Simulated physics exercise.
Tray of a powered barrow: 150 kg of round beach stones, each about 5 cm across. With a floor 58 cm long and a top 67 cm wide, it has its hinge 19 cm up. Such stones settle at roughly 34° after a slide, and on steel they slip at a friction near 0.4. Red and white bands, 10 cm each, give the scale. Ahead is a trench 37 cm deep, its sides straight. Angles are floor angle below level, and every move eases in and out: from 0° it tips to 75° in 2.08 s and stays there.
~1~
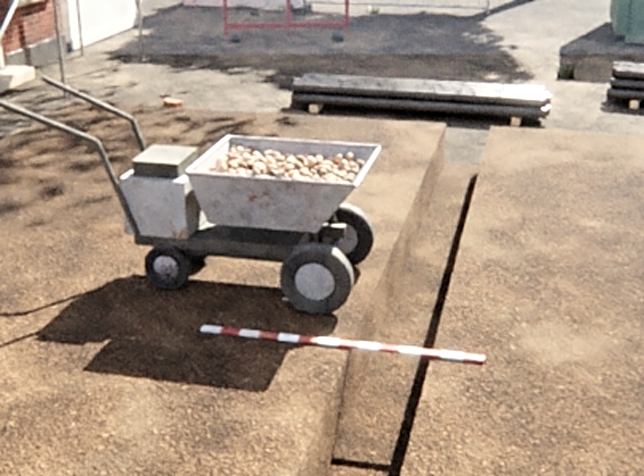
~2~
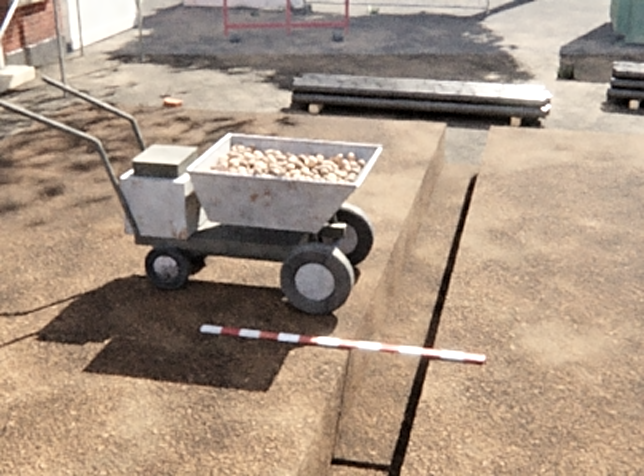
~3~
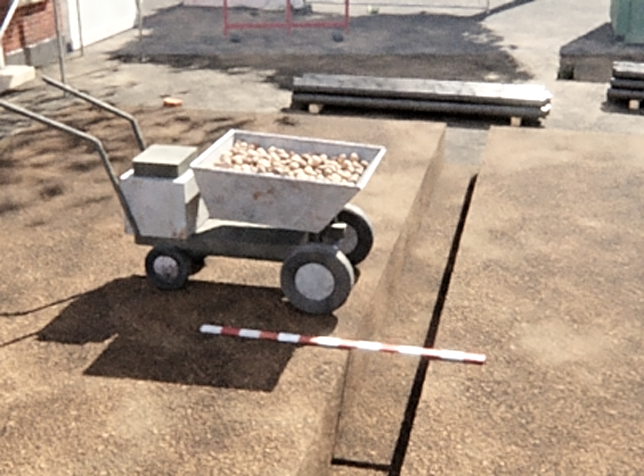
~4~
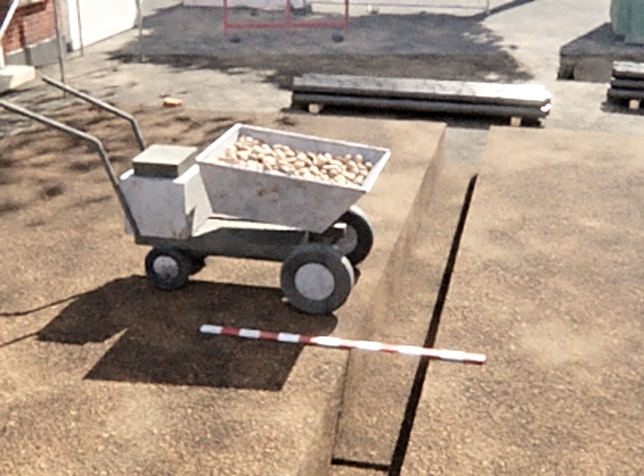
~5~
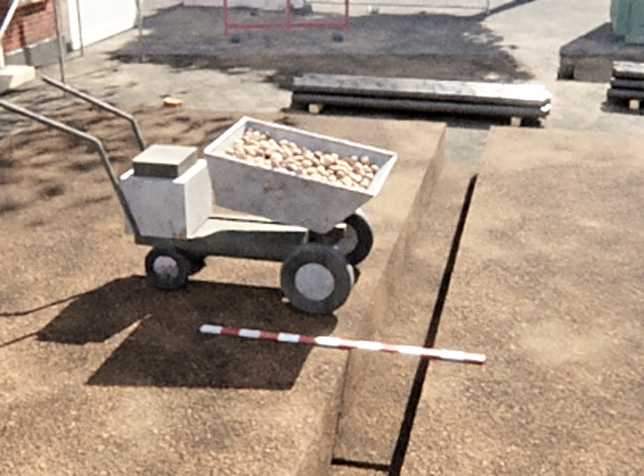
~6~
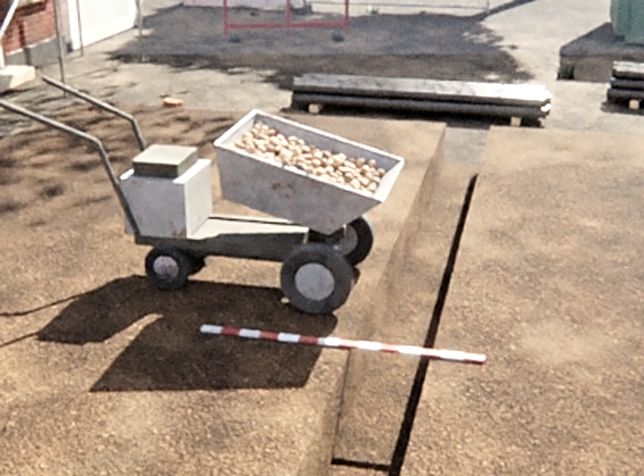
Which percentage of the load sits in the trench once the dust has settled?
Near 32 per cent.
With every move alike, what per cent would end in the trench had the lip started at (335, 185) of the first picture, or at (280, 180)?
Result: Close to 55 then close to 100 per cent.
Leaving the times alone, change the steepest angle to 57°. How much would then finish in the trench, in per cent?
Near 30 per cent then.
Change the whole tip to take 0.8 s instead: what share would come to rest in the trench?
In that case some 20 per cent.
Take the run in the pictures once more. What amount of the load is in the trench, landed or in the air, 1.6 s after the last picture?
About 10 per cent by then.
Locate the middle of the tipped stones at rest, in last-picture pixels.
Roughly at pixel (479, 299).
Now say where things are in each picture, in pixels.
The first picture shows lip at (356, 185), floor tilted 0°, highest stones at (281, 161).
The second picture shows lip at (357, 186), floor tilted 1°, highest stones at (282, 160).
The third picture shows lip at (361, 188), floor tilted 3°, highest stones at (277, 158).
In the fourth picture, the tray is at 6°, its lip at (367, 191); the top of the load is at (251, 150).
The fifth picture shows lip at (374, 195), floor tilted 10°, highest stones at (251, 141).
The sixth picture shows lip at (382, 201), floor tilted 15°, highest stones at (259, 134).
Then, 1.0 s after the last picture the floor is at 63°, 94 % in the tray, 1 % in the trench, 5 % past the trench; the foremost stones are at (470, 283).
Then, 1.6 s after the last picture the floor is at 75°, 24 % in the tray, 11 % in the trench, 65 % past the trench; the foremost stones are at (612, 318).
Then, 1.9 s after the last picture the floor is at 75°, 8 % in the tray, 19 % in the trench, 73 % past the trench; the foremost stones are past the picture's edge.
Then, 3.9 s after the last picture the floor is at 75°, 0 % in the tray, 32 % in the trench, 68 % past the trench; the foremost stones are past the picture's edge.
